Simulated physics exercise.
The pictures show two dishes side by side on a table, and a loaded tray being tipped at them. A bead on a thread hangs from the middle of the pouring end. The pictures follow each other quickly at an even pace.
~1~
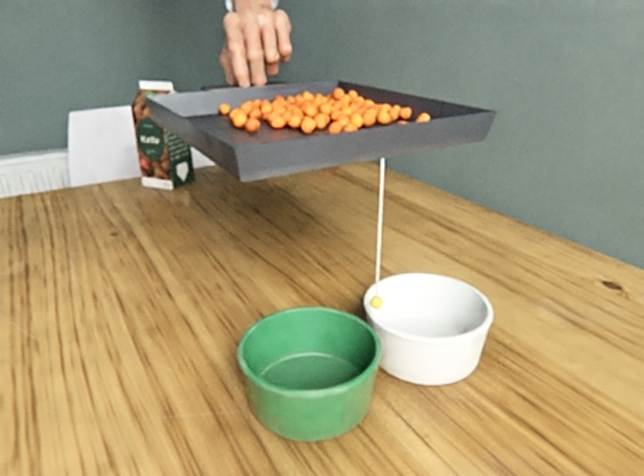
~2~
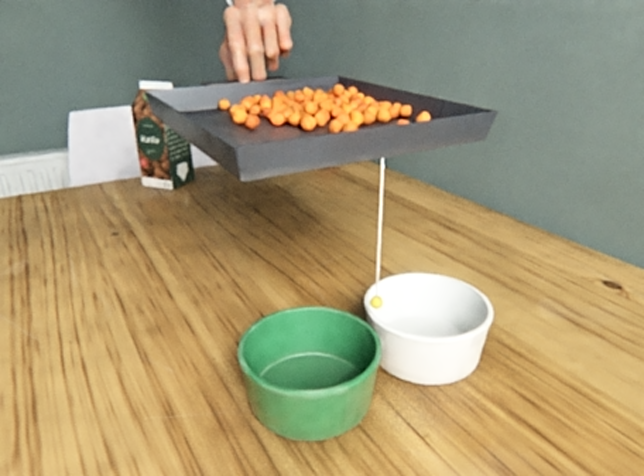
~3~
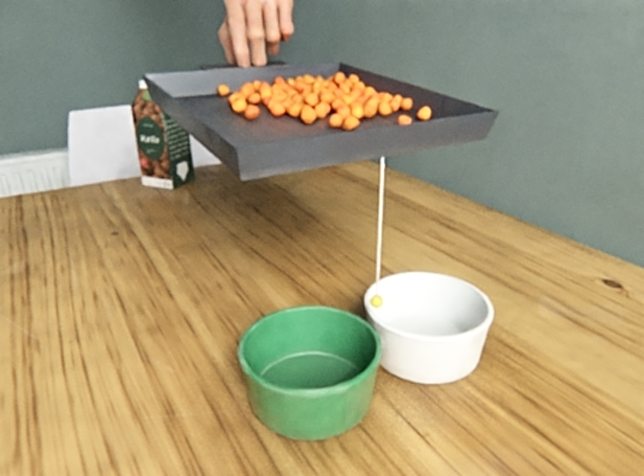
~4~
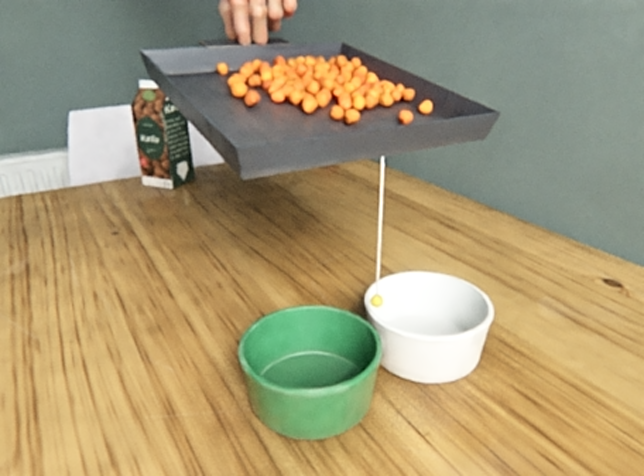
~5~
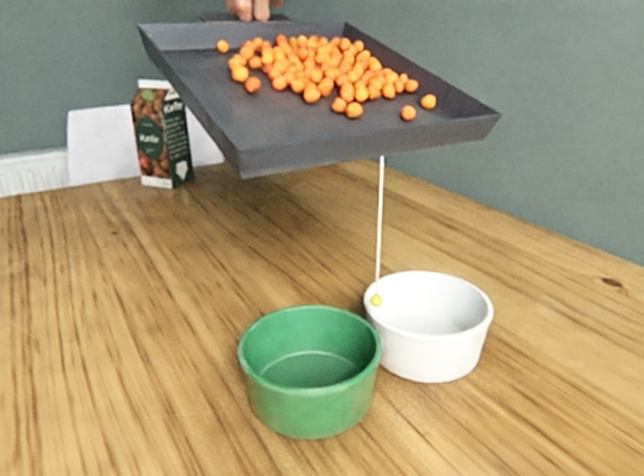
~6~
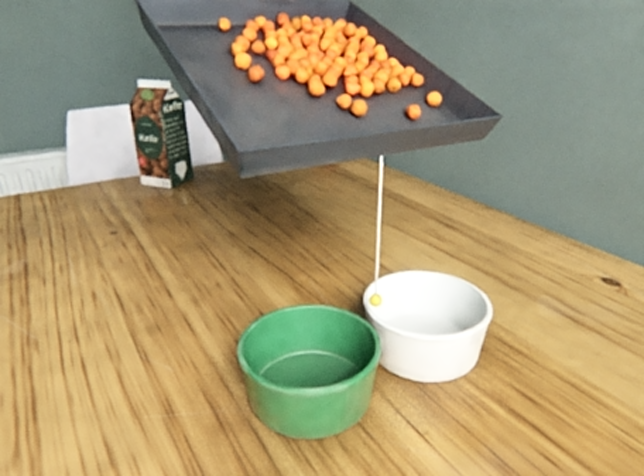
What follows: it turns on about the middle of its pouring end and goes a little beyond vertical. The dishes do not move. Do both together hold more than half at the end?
Caught overall: Only the smaller part.
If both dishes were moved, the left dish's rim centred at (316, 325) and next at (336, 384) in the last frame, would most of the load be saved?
One: Below a half. Two: Most of it.
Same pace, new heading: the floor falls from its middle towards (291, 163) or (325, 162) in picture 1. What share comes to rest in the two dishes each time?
About 70 and 50 per cent.
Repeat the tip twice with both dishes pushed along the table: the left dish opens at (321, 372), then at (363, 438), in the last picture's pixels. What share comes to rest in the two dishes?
Roughly 60 per cent, and 40 per cent.
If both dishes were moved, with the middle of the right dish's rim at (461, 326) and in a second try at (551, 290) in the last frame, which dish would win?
First the right-hand dish, then the left-hand dish.
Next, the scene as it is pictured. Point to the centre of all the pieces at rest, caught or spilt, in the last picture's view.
Roughly at (487, 412).
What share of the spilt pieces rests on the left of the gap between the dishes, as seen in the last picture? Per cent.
Near 10 %.
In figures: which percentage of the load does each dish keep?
Left dish: 0 %, right dish: 10 %.
Soon after the last picture, tray tipped steeply; nearly all on the tray; a small part in the air.
A little later, tray tipped past a quarter turn; about two thirds on the tray; a stray few in the left dish; a stray few in the right dish; about a quarter outside both; a small part in the air.
Later still, tray tipped past a quarter turn; a stray few in the left dish; a small part in the right dish; most outside both.
By the end, tray tipped past a quarter turn; a stray few in the left dish; a small part in the right dish; most outside both.
